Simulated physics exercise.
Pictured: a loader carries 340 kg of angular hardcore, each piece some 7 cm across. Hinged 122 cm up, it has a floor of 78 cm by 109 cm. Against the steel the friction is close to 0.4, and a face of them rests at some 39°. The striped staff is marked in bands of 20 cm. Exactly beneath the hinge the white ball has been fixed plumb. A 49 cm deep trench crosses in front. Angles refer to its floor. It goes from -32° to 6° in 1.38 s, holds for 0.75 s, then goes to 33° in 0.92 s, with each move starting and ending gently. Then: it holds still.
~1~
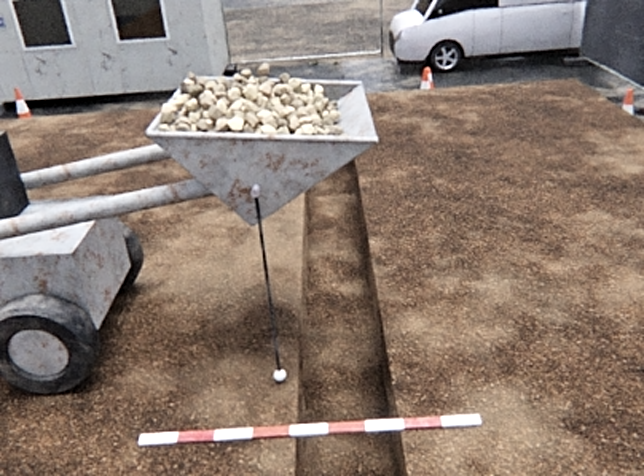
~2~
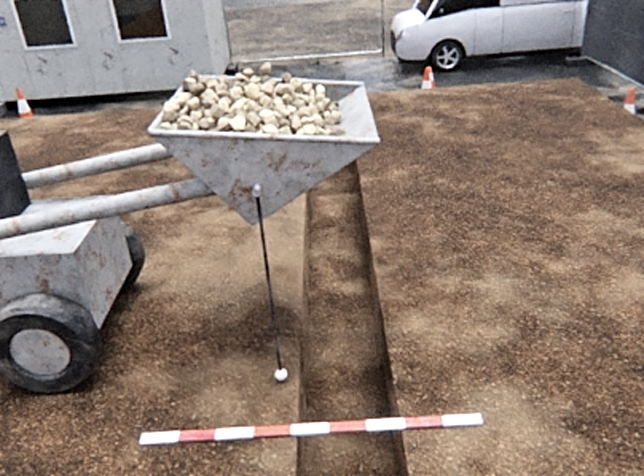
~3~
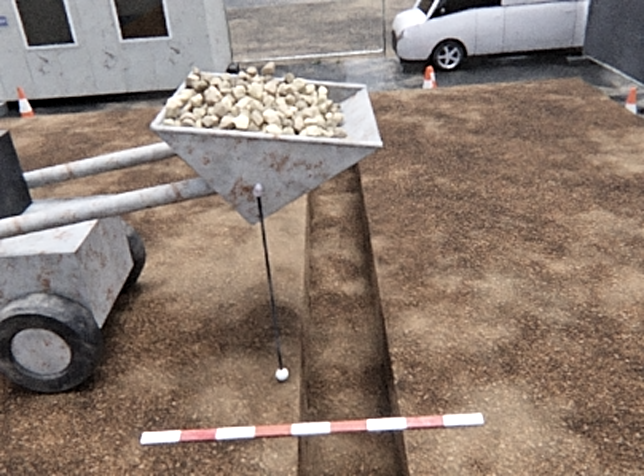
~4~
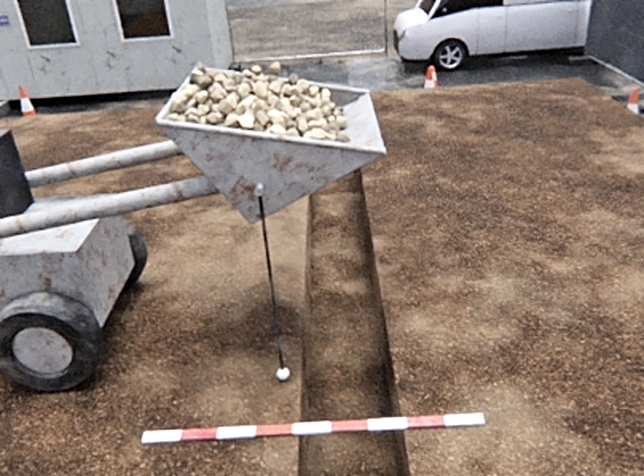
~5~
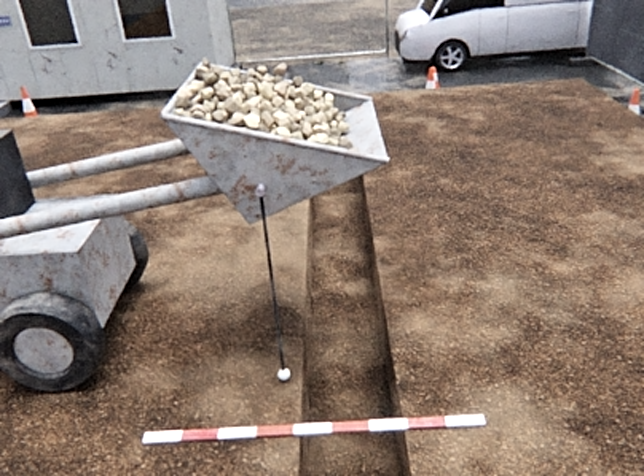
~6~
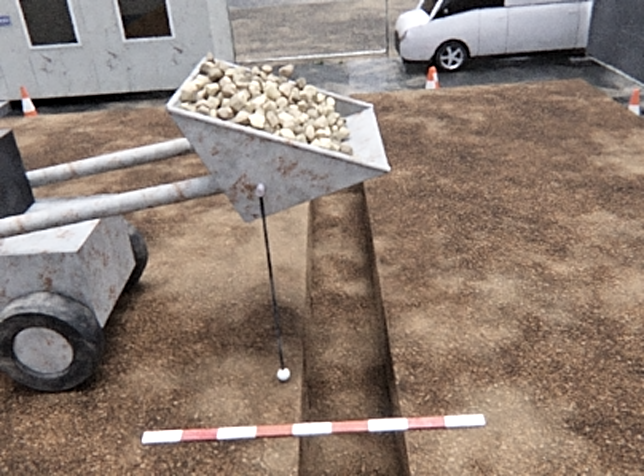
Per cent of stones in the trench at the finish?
Roughly 30 percent.
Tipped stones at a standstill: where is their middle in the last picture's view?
I'd put it close to (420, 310).
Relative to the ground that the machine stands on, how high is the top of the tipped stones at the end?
Roughly 26 cm above the ground.
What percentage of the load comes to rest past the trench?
70 per cent or so.
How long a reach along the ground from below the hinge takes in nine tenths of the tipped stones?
Roughly 130 cm out along the ground.
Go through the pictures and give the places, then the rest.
The bucket is at -32°, its lip at (377, 141); the top of the load is at (209, 82), in the first frame.
The bucket is at -31°, its lip at (379, 142); the top of the load is at (211, 81), in the second frame.
The bucket is at -29°, its lip at (382, 146); the top of the load is at (214, 79), in the third frame.
The bucket is at -26°, its lip at (385, 152); the top of the load is at (219, 75), in the fourth frame.
Lip at (388, 161), floor tilted -22°, highest stones at (219, 73), in the fifth frame.
Lip at (389, 171), floor tilted -17°, highest stones at (214, 71), in the sixth frame.
A little later the floor is at -0°; 100 % in the bucket; the foremost stones are at (348, 170).
Then the floor is at 6°; 99 % in the bucket, 1 % past the trench; the foremost stones are at (383, 172).
Later still the floor is at 33°; 28 % in the bucket, 22 % in the trench, 50 % past the trench; the foremost stones are at (479, 304).
In the end the floor is at 33°; 0 % in the bucket, 29 % in the trench, 71 % past the trench; the foremost stones are at (549, 283).
